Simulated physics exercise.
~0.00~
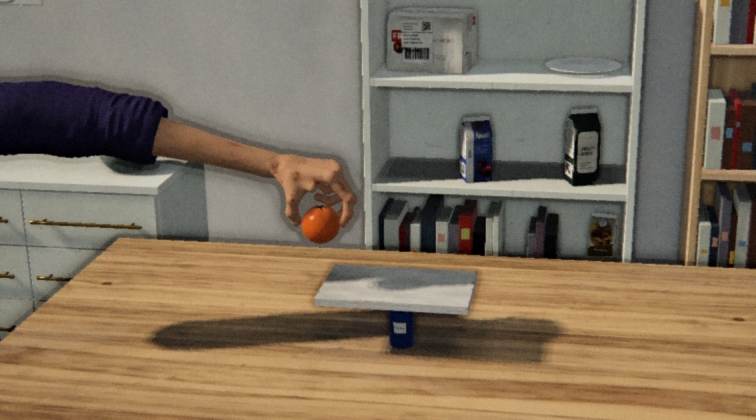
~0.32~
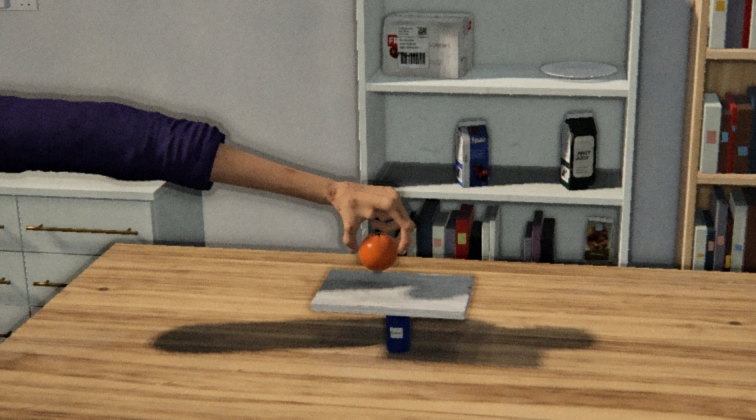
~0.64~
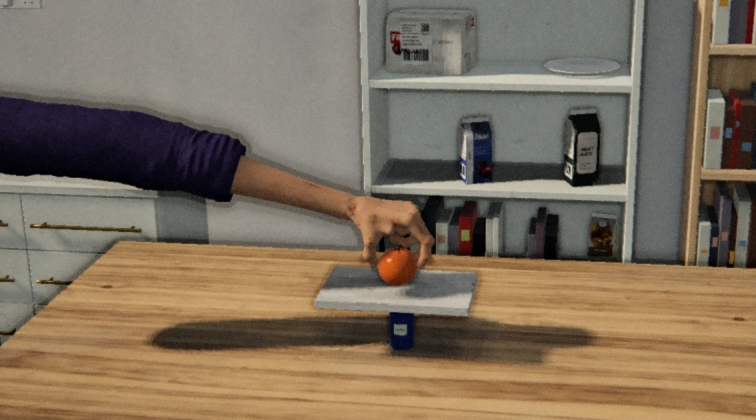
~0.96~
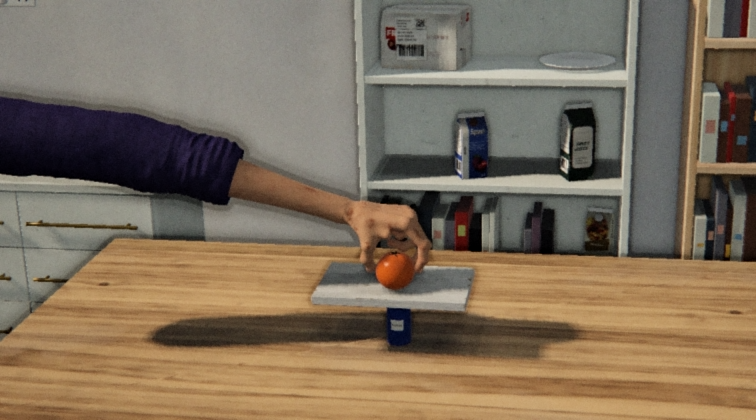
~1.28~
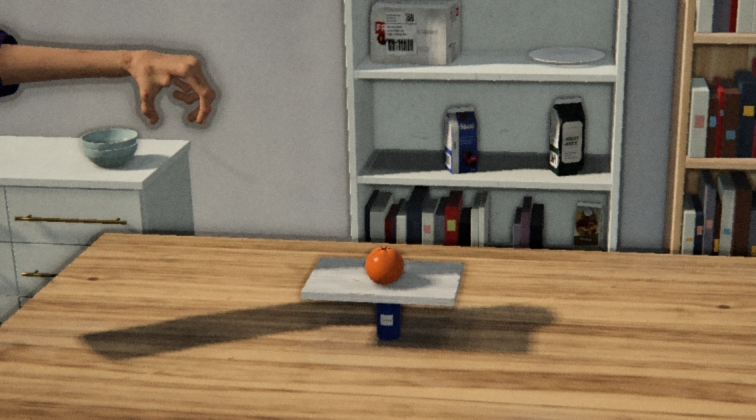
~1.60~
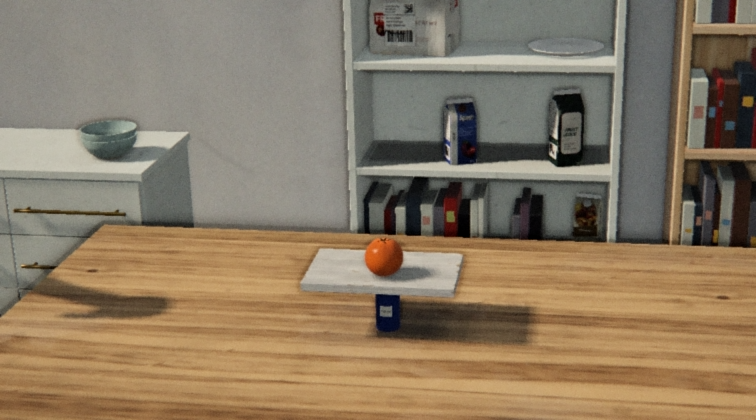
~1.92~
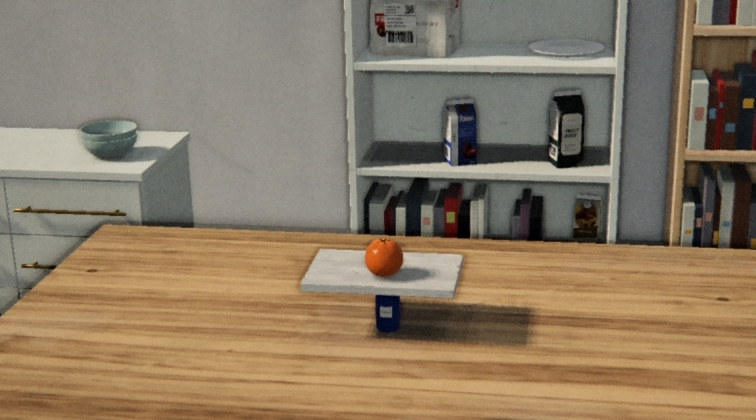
A hand sets an orange tomato on a propped white board, withdraws, and everything stays balanced.
